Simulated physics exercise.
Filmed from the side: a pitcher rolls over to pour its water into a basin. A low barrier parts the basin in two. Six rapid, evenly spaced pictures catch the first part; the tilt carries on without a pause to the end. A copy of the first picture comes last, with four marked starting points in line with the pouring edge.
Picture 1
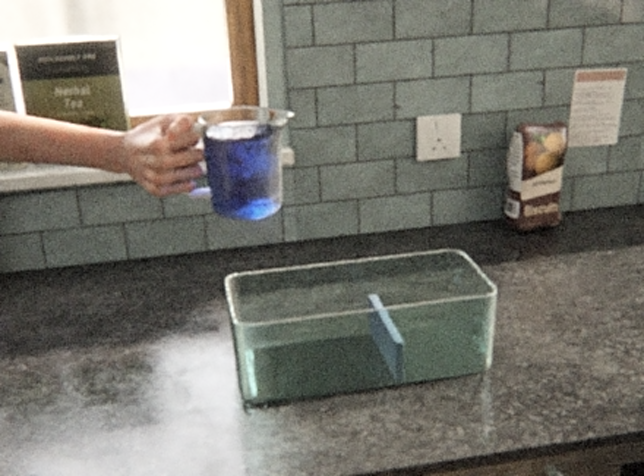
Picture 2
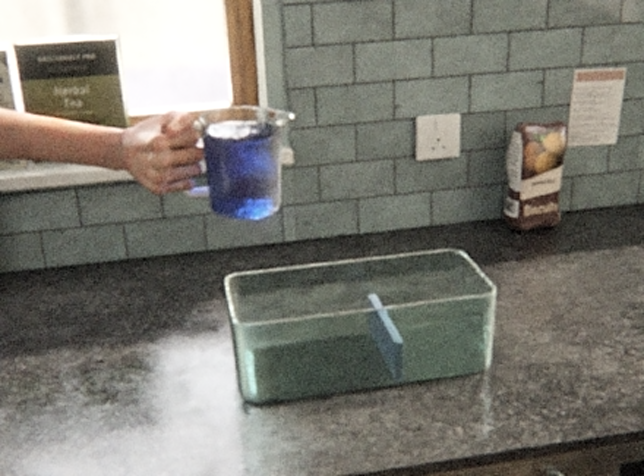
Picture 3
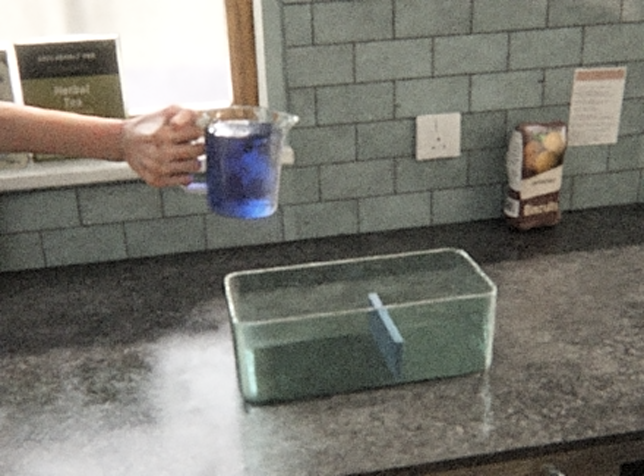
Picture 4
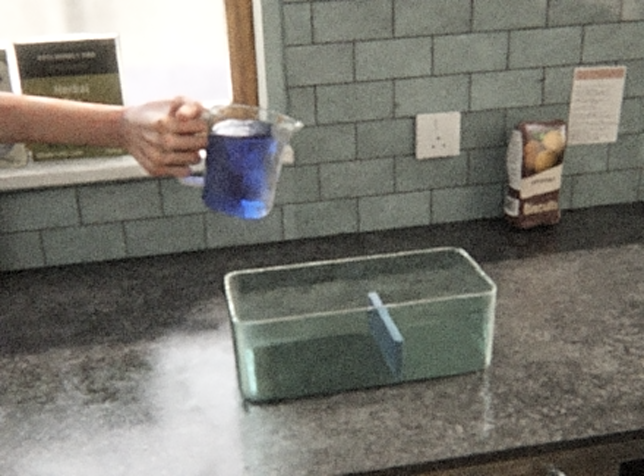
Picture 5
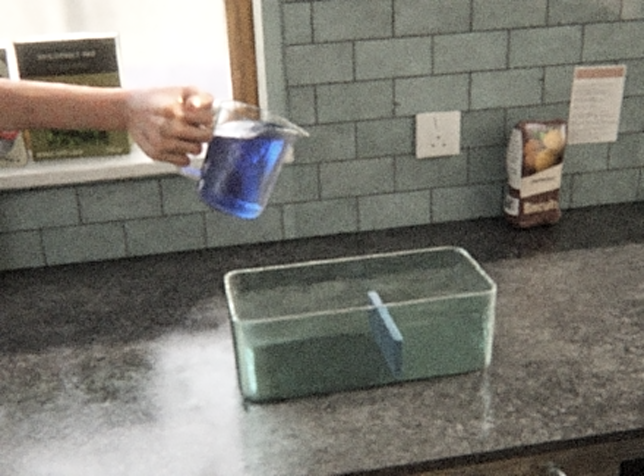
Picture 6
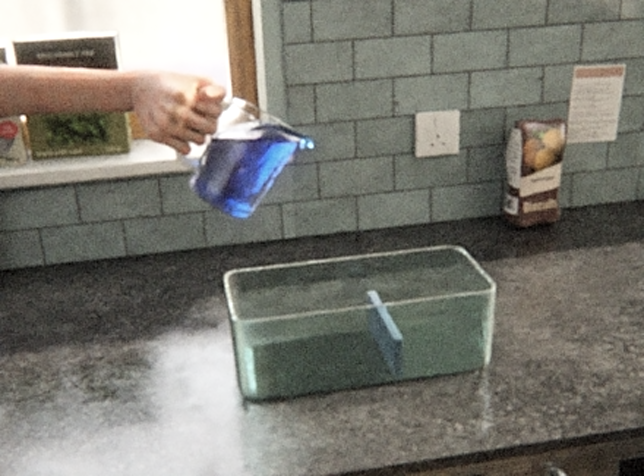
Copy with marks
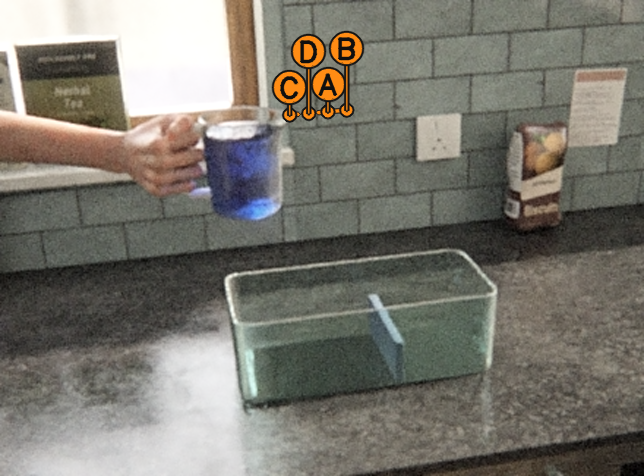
A hand held a clear pitcher of blue water above a divided glass basin on a dark countertop, keeping it nearly still, then tilted it to the right until water reached over the lip.
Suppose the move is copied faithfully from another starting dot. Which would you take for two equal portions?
Dot A does it best.
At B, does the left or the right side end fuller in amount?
The right side.
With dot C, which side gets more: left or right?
The left side.
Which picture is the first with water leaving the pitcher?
In picture 6.
On the marked copy, A at (327, 111); B at (346, 110); C at (289, 115); D at (308, 113).
Choosing A, about 52 % ends left of the wall and 45 % right of it; 3 % is lost outside.
Choosing B, about 18 % ends left of the wall and 79 % right of it; 3 % is lost outside.
Choosing C, about 89 % ends left of the wall and 4 % right of it; 7 % is lost outside.
Choosing D, about 82 % ends left of the wall and 12 % right of it; 6 % is lost outside.
